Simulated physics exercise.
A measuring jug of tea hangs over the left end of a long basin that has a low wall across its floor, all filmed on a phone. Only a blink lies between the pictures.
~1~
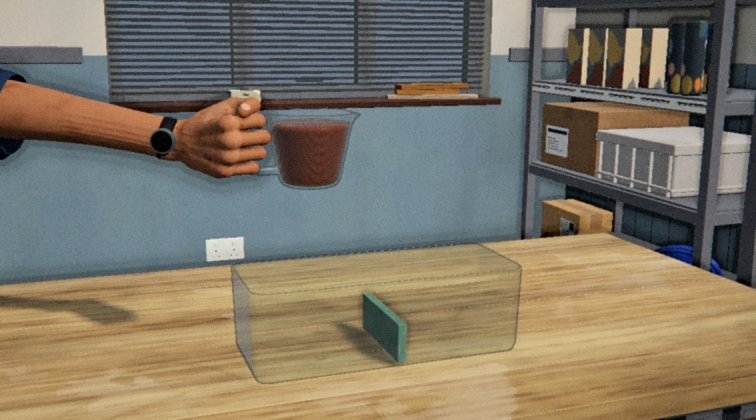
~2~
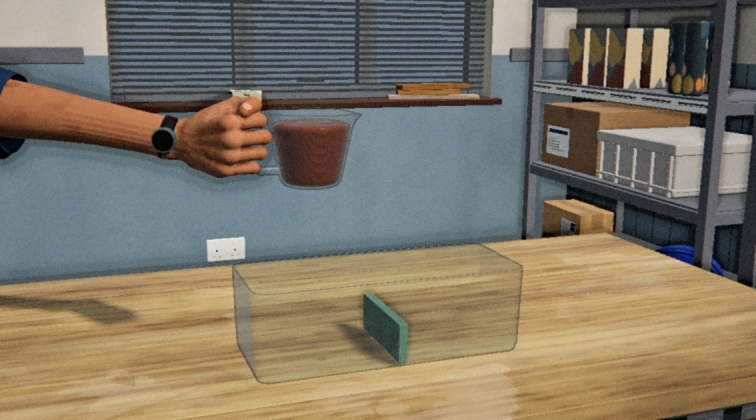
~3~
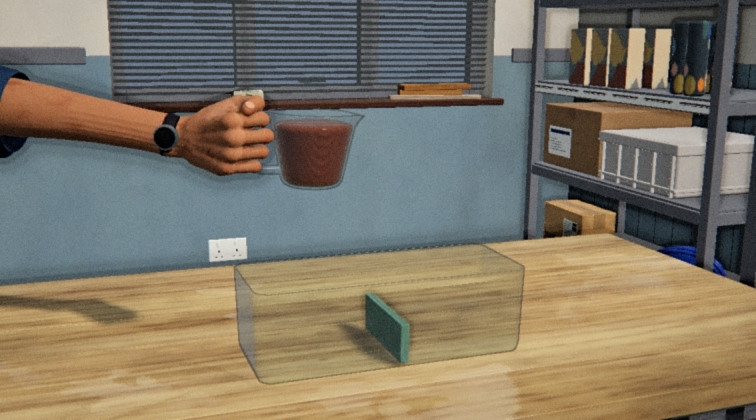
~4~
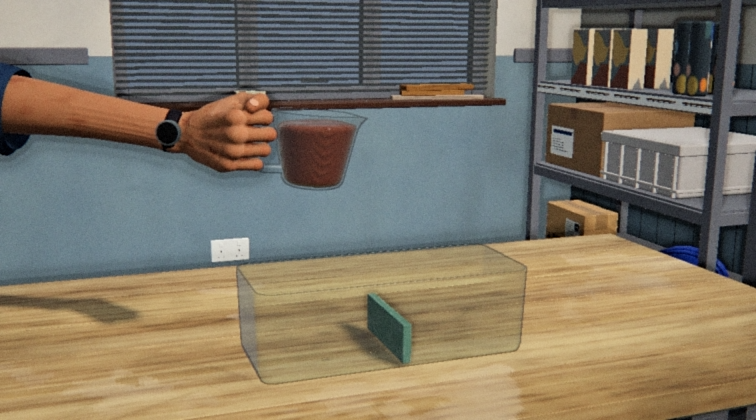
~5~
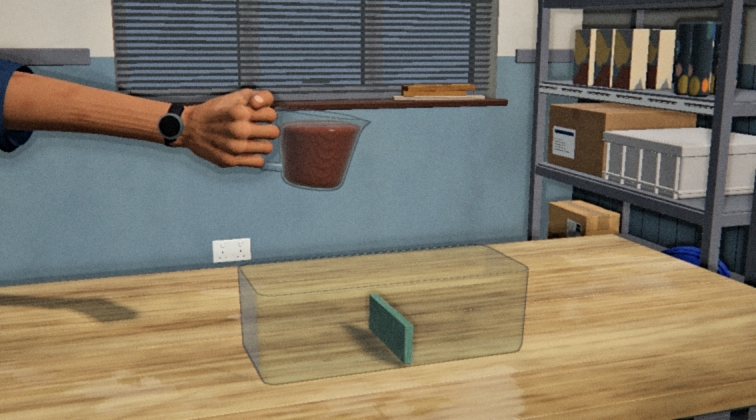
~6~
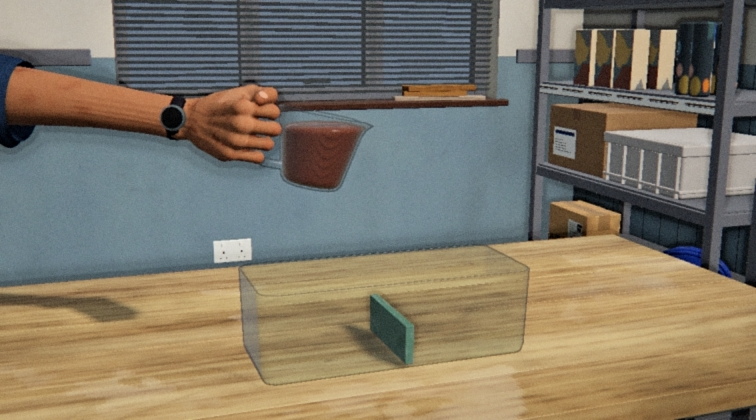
A hand held a glass measuring jug of reddish-brown tea above a long, clear basin with a low green wall inside, keeping it nearly still at first, then gradually tilting it slightly to the right.
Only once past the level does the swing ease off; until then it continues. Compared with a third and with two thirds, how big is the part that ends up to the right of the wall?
I expect the share right of the wall to be beyond two thirds.
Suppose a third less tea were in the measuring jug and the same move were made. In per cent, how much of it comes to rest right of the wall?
Roughly 80 in a hundred.
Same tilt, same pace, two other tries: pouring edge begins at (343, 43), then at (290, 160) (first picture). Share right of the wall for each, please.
Around 80 percent first, around 0 percent second.
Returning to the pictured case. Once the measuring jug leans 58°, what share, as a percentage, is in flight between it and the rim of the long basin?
Roughly 20 percent.
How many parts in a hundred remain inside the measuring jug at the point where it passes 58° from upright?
About 65 per cent.
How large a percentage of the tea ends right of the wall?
Roughly 85 per cent.
A moment on, the measuring jug is tipped part way and 67 per cent is still to pour, 0 is left of the wall and 11 right of it.
Next, the measuring jug is tipped on its side and 15 per cent is still to pour, 1 is left of the wall and 69 right of it.
Then the measuring jug is tipped on its side and 0 per cent is still to pour, 11 is left of the wall and 87 right of it.
Later the measuring jug is tipped on its side and 0 per cent is still to pour, 11 is left of the wall and 87 right of it.
Finally, 11 per cent lies left of the wall, 87 right of it and 1 outside.
